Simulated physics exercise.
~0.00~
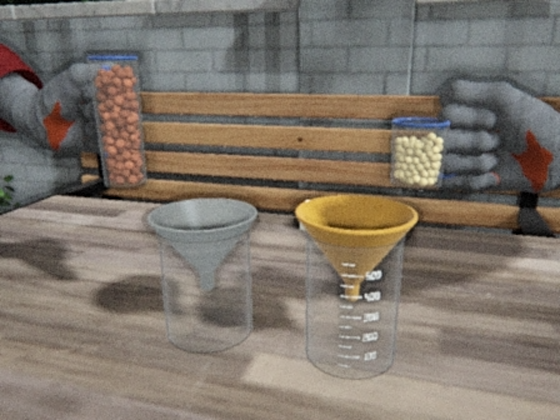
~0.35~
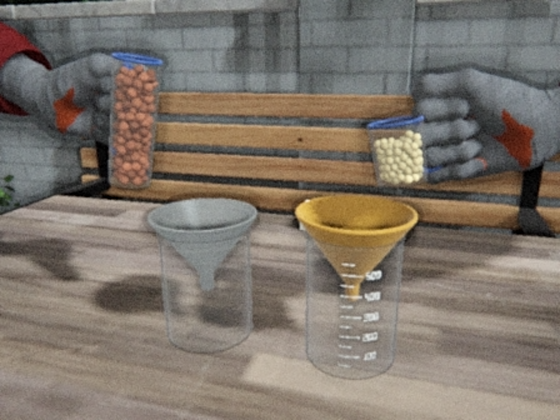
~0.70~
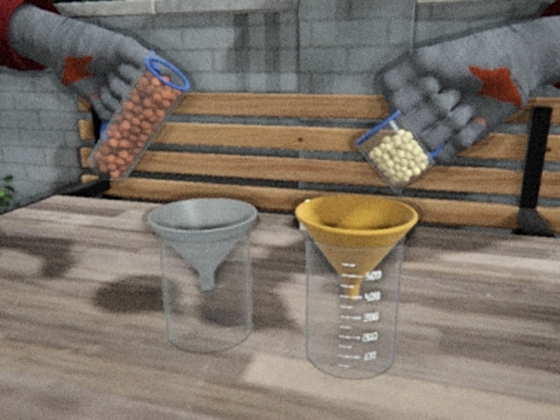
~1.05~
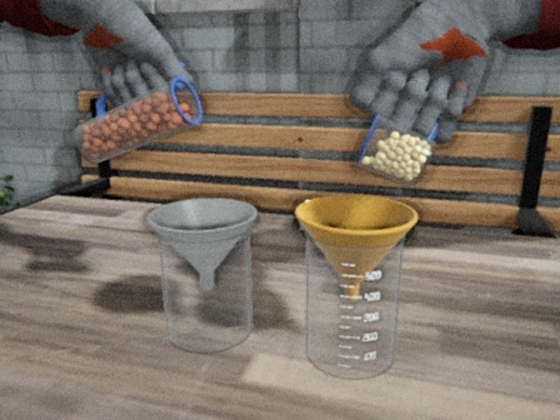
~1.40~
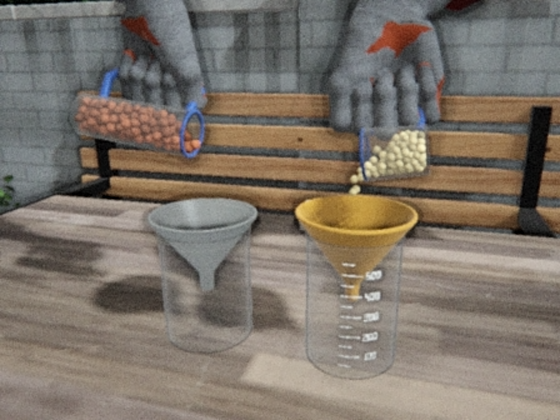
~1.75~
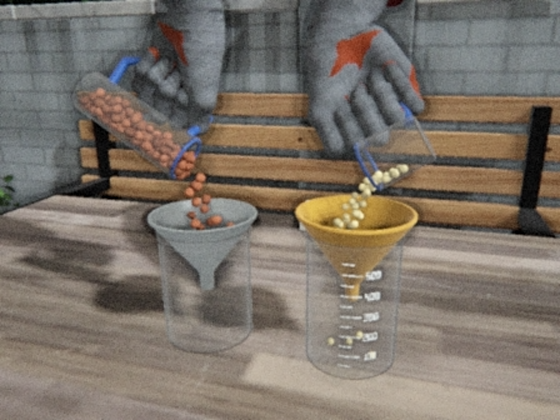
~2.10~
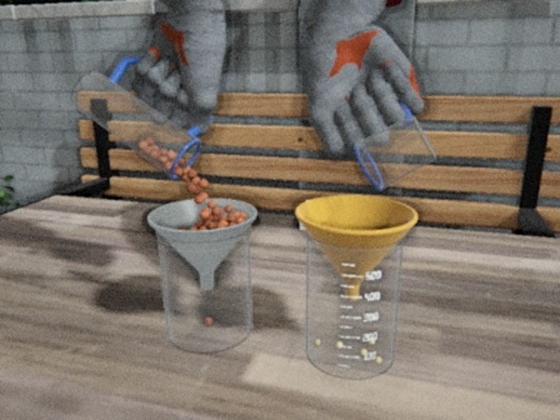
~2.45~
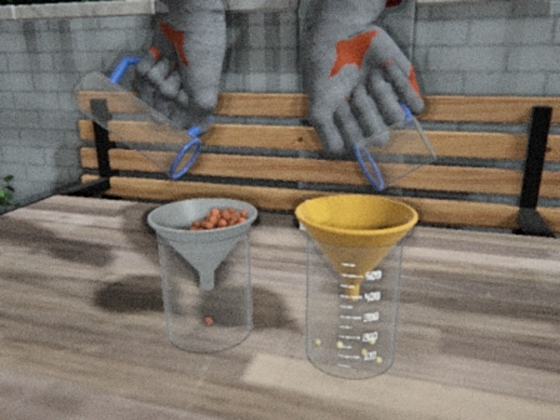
On a wooden table in front of a bench, two gloved hands tipped containers of reddish and cream pellets over a grey funnel and a yellow one, emptying the right first, but both loads jammed, with only a few pieces reaching the jars below.
